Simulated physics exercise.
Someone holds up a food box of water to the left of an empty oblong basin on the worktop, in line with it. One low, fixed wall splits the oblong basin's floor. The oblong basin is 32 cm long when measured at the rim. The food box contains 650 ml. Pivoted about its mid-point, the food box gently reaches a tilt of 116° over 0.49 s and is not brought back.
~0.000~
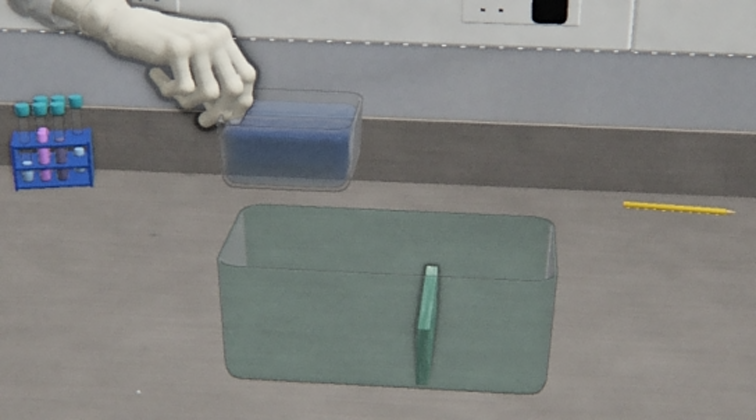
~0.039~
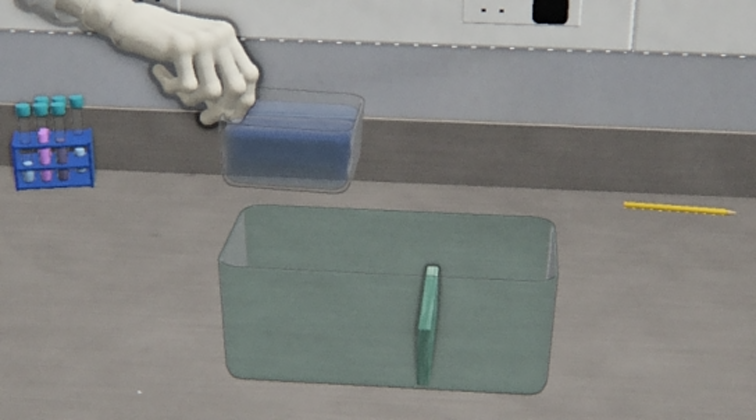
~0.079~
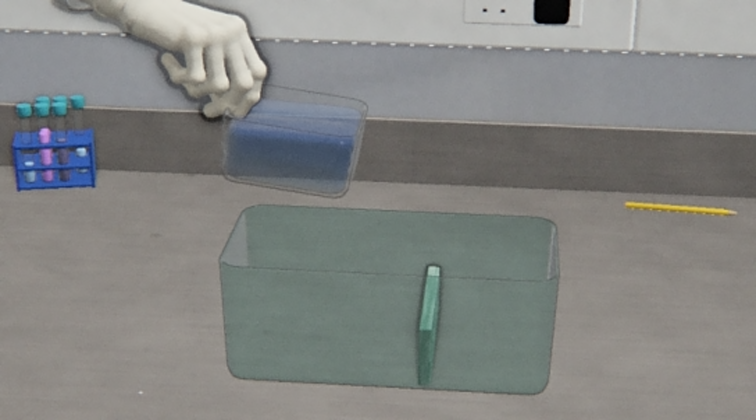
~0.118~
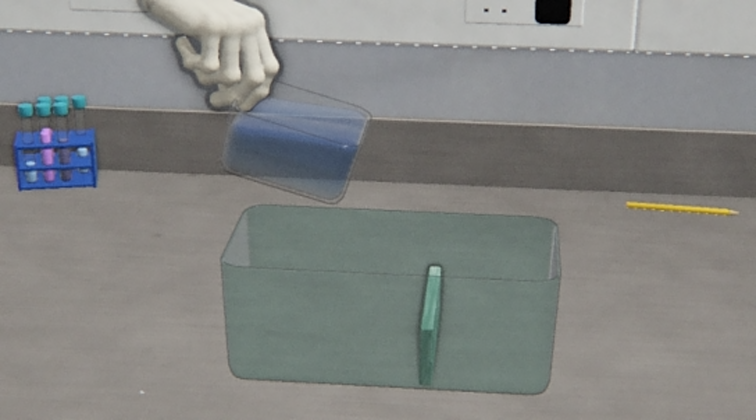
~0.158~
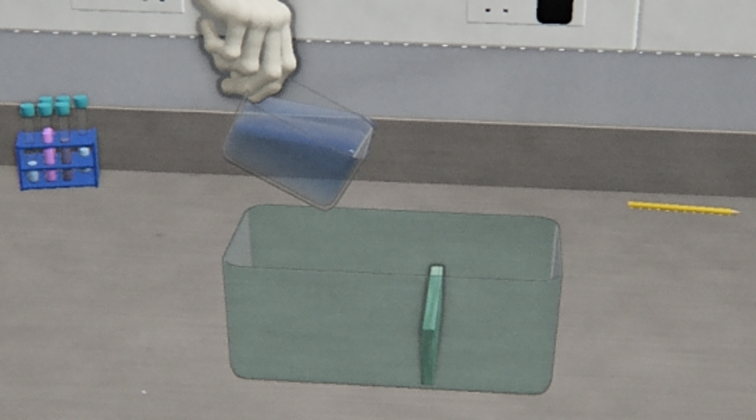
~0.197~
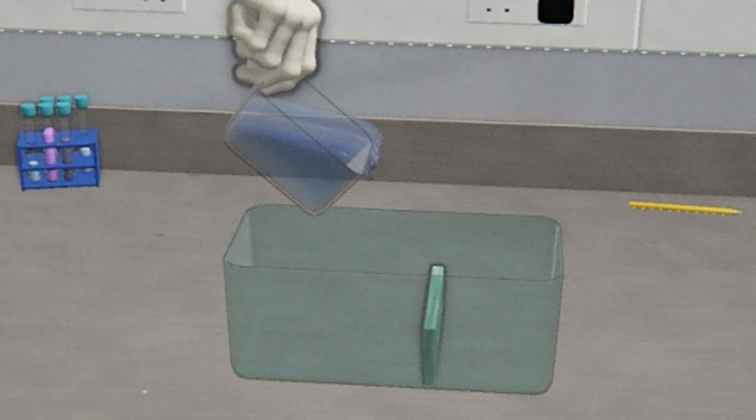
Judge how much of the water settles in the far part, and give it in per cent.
Some 6 per cent settles in the far part.
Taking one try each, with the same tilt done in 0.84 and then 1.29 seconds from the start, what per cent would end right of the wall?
Respectively about 25 and 40 percent.
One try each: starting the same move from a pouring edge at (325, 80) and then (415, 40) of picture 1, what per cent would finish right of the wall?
I'd expect close to 5 per cent and then close to 70 per cent.
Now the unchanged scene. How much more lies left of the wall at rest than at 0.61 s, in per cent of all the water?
It comes to about 0 per cent.
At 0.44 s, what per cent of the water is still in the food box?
I reckon about 9 in a hundred is still held.
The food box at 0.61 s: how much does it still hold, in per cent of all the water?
About 0 per cent.
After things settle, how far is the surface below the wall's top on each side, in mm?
Left roughly 40 mm; right roughly 60 mm.
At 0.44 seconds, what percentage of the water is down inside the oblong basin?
Some 72 per cent.
After 0.44 s the tilt is 112° and 9 per cent is still to pour, 69 is left of the wall and 3 right of it.
After 0.61 s the tilt is 116° and 0 per cent is still to pour, 88 is left of the wall and 4 right of it.
After 0.79 s the tilt is 116° and 0 per cent is still to pour, 87 is left of the wall and 5 right of it.
After 0.99 s the tilt is 116° and 0 per cent is still to pour, 88 is left of the wall and 6 right of it.
In the end 88 per cent lies left of the wall, 6 right of it and 6 outside.
